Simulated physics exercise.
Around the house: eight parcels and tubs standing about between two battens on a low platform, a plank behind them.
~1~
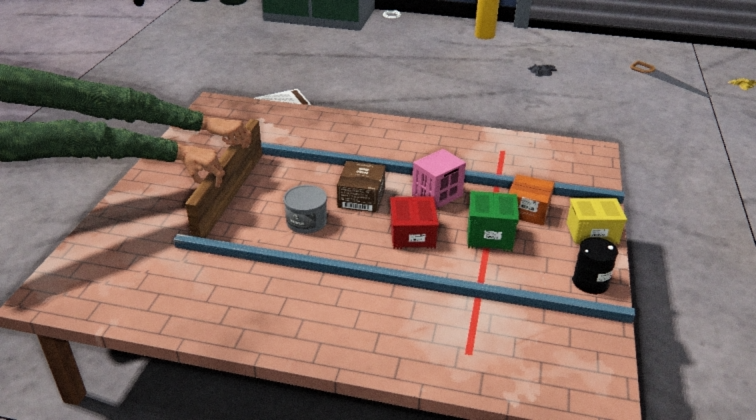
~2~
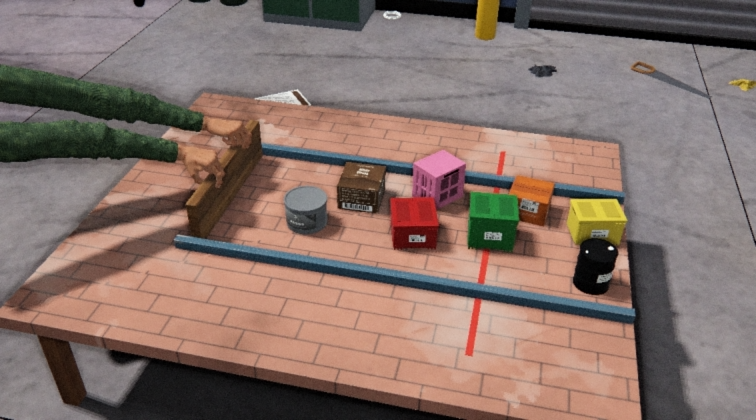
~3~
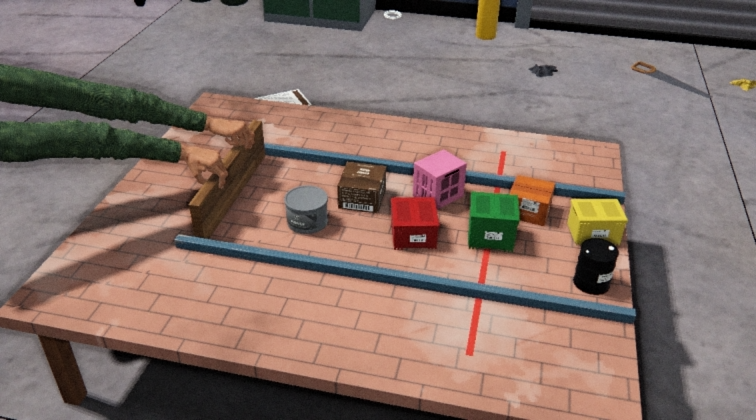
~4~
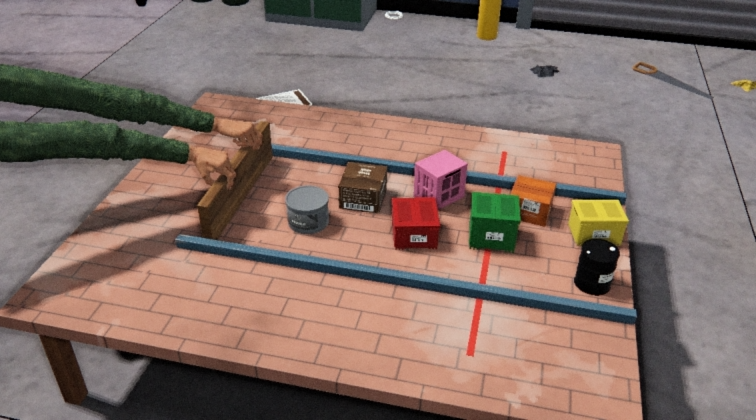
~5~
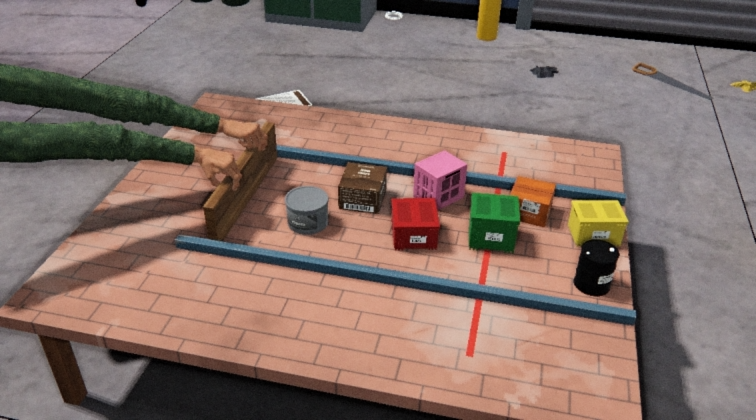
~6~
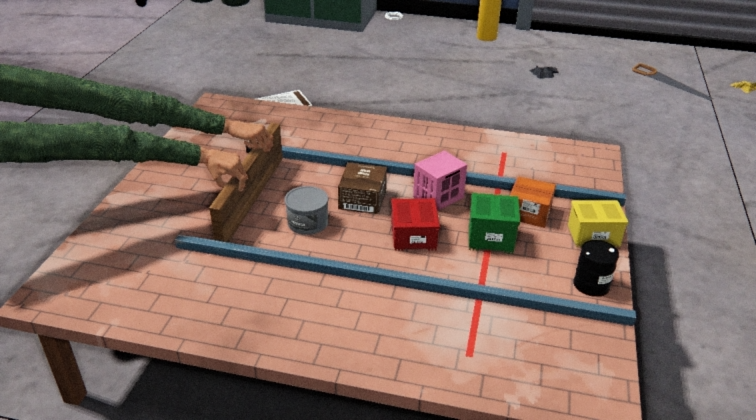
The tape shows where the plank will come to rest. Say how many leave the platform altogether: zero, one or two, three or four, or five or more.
The number that fall off is one or two.
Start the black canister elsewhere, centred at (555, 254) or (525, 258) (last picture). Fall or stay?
In turn it does not fall; stays on.
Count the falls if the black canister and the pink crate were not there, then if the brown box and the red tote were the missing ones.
The counts: 0 and 0.
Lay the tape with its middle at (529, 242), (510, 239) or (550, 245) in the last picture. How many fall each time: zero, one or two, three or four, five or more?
The falls would be either three or four; one to two; 3 or 4.
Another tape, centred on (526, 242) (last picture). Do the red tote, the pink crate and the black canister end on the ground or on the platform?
The red tote holds on, the pink crate stays on, the black canister stays on.
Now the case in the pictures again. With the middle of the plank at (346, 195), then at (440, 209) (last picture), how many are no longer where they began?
At the one place 2, at the other 6.
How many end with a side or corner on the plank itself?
That makes 2.
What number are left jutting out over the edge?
0 of them.
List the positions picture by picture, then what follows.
Yellow tote (595, 221); black canister (595, 266); orange parcel (530, 200); plank (228, 177); tape (489, 234), in the first frame.
Black canister (595, 267); grey pail (306, 210), in the second frame.
Orange parcel (531, 200); red tote (414, 223), in the third frame.
Yellow tote (597, 223); brown box (363, 187), in the fourth frame.
Black canister (596, 268); pink crate (440, 181), in the fifth frame.
Yellow tote (596, 224); black canister (596, 268); orange parcel (531, 202); plank (250, 181); tape (490, 236), in the sixth frame.
A little later, none off yet; yellow tote at rest near (596, 224); black canister at rest near (596, 268); orange parcel at rest near (531, 202).
Next, none off yet; yellow tote at rest near (596, 224); black canister at rest near (596, 268); orange parcel shifted a little near (547, 202).
When it is over, the number that fall off is one or two; down, yellow tote.
